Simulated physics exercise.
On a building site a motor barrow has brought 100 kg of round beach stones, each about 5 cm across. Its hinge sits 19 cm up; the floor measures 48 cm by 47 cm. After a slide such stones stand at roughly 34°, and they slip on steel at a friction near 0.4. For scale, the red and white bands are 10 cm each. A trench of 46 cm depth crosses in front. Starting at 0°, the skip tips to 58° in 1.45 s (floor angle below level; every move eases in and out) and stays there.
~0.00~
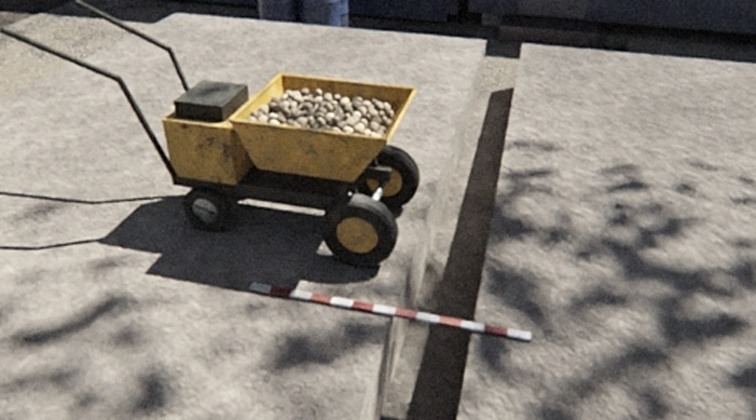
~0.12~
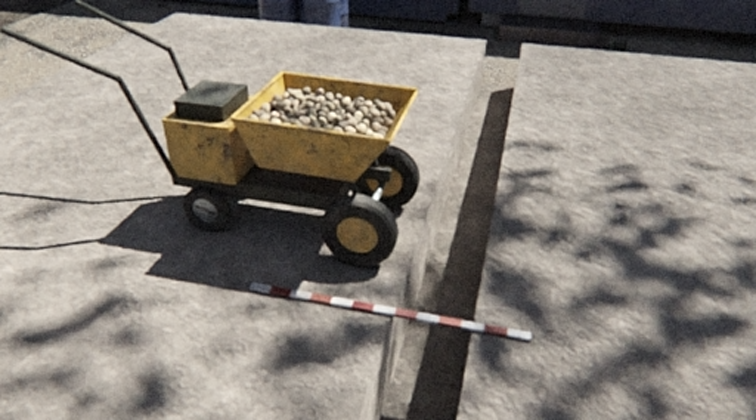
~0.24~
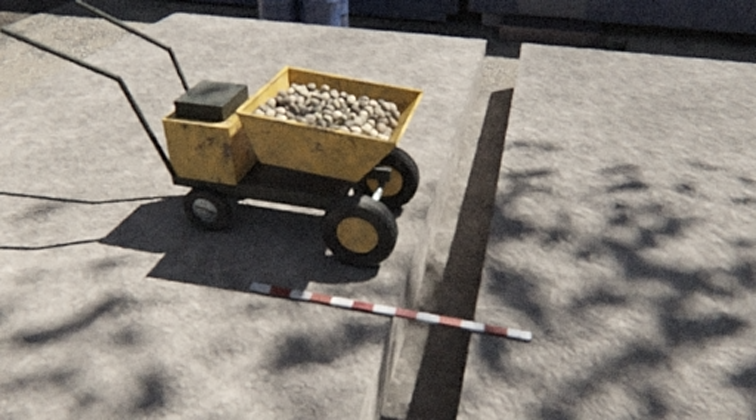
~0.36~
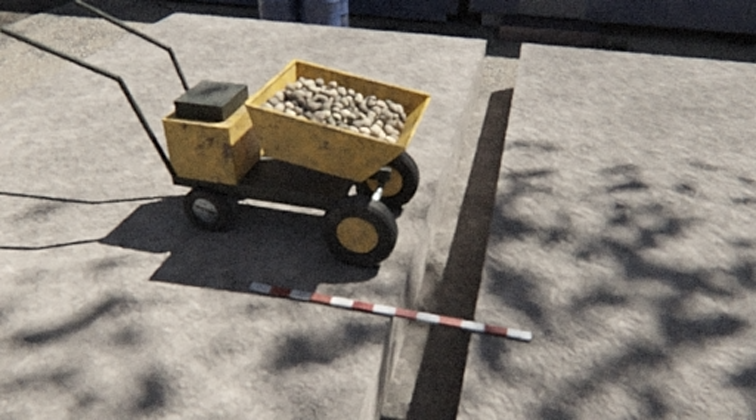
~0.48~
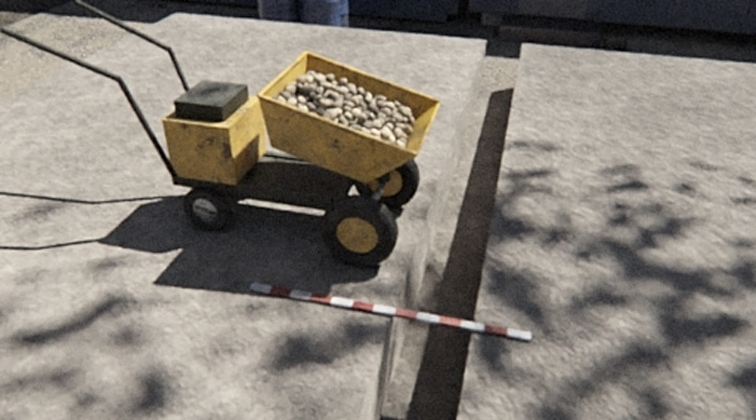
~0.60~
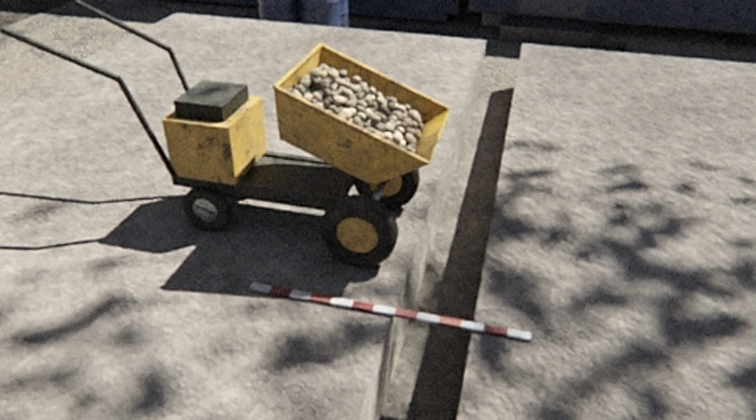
The yellow skip on a small motor barrow, loaded with round stones, slowly tilted forward to the right, its back end rising while the wheels stayed still beside a narrow trench and a red-and-white striped pole.
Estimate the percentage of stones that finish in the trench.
About 27 per cent.
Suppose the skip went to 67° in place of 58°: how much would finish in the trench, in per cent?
Then about 35 per cent.
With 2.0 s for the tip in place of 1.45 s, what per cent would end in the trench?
In that case some 30 per cent.
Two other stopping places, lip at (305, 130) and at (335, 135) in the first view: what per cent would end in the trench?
About 65 and 65 per cent.
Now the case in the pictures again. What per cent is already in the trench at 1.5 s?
About 5 per cent by then.
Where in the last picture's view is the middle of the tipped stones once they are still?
Their middle is at about (507, 253).
After 1.1 s the floor is at 49°; 100 % in the skip; the foremost stones are at (462, 175).
After 1.5 s the floor is at 58°; 76 % in the skip, 4 % in the trench, 19 % past the trench; the foremost stones are at (549, 270).
After 1.9 s the floor is at 58°; 54 % in the skip, 6 % in the trench, 39 % past the trench; the foremost stones are at (605, 274).
After 3.8 s the floor is at 58°; 29 % in the skip, 27 % in the trench, 43 % past the trench; the foremost stones are at (650, 312).
